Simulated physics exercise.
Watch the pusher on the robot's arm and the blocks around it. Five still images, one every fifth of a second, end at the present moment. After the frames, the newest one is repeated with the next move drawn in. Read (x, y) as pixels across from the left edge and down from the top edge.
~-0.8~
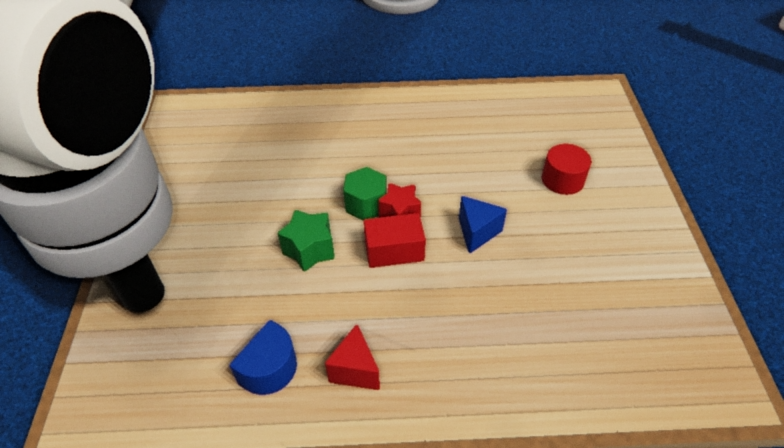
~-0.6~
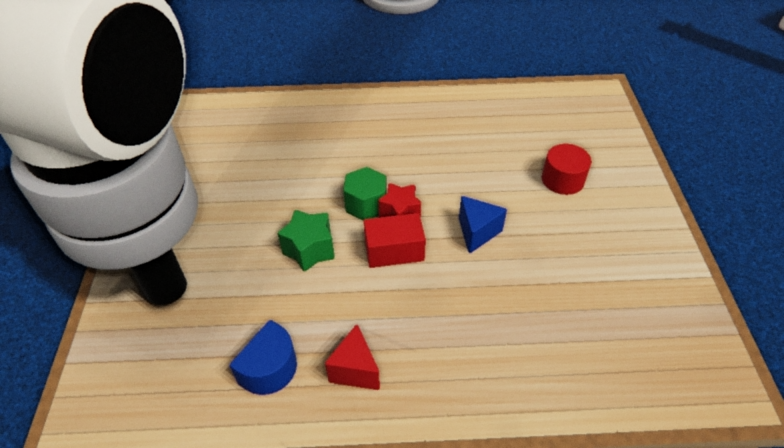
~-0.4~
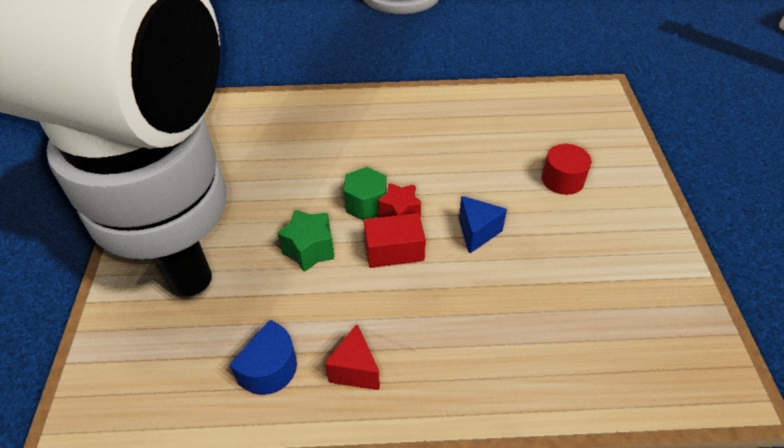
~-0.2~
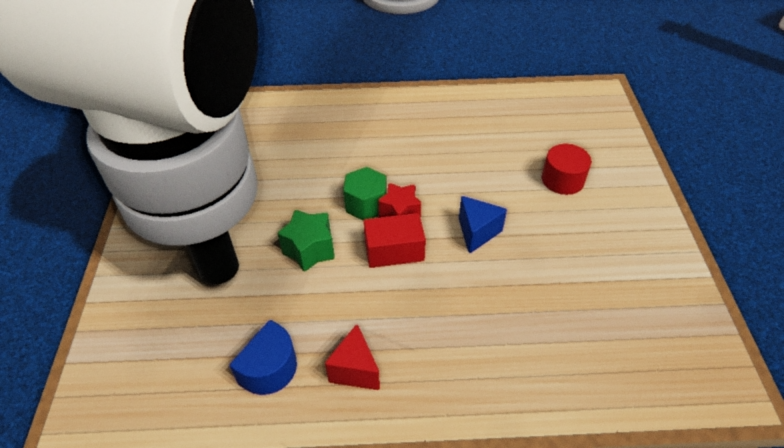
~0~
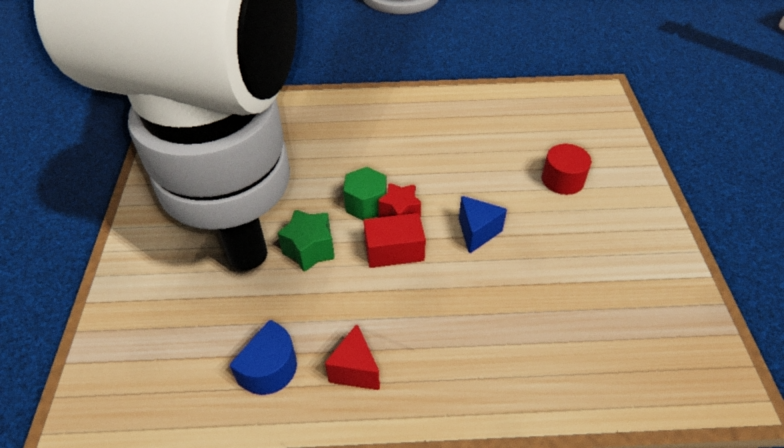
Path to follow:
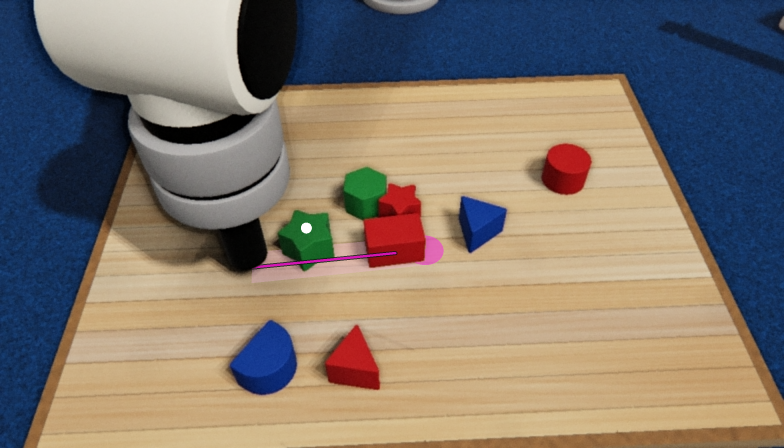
A white and gray robot arm with a black tip moved steadily right and slightly upward across the wooden board, closing in on the green star, while the red, blue and green blocks all stayed still.
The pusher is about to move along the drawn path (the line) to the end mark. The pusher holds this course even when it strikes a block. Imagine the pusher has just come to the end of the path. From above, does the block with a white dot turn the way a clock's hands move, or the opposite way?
Viewed from above, counterclockwise.
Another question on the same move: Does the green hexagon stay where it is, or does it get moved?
That block slides.
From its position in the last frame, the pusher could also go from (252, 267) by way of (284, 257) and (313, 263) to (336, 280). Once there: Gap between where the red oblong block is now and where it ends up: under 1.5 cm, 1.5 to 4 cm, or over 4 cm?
My answer is that it shifts under 1.5 cm.
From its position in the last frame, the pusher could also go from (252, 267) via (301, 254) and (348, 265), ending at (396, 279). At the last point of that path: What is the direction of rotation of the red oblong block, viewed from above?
Looking from above, the answer is clockwise.
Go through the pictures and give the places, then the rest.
In the first frame, pusher's lower end at (144, 295); green star block at (306, 228); green hexagon at (365, 182); red oblong block at (394, 229); red star block at (400, 196); blue triangle at (480, 212).
In the second frame, pusher at (167, 289); blocks still.
In the third frame, pusher at (192, 280); blocks still.
In the fourth frame, pusher at (220, 269); blocks still.
In the fifth frame, pusher at (248, 255); green star block at (306, 228); green hexagon at (365, 182); red oblong block at (394, 229); red star block at (400, 196); blue triangle at (480, 212).
Drawn move, straight from (252, 267) to (425, 250); the dot is on the green star block.
On the path given first. One third of the way, pusher at (309, 249); green star block at (337, 218).
Two thirds of the way, pusher at (367, 243); green star block at (371, 205), turned 40° anticlockwise; green hexagon at (370, 170), turned 25° anticlockwise; red oblong block at (418, 227), turned 40° clockwise; red star block at (409, 190).
At the end, pusher at (425, 237); green star block at (379, 203), turned 60° anticlockwise; green hexagon at (370, 169), turned 30° anticlockwise; red oblong block at (467, 224), turned 65° clockwise; red star block at (414, 185); blue triangle at (494, 210), turned 25° anticlockwise.
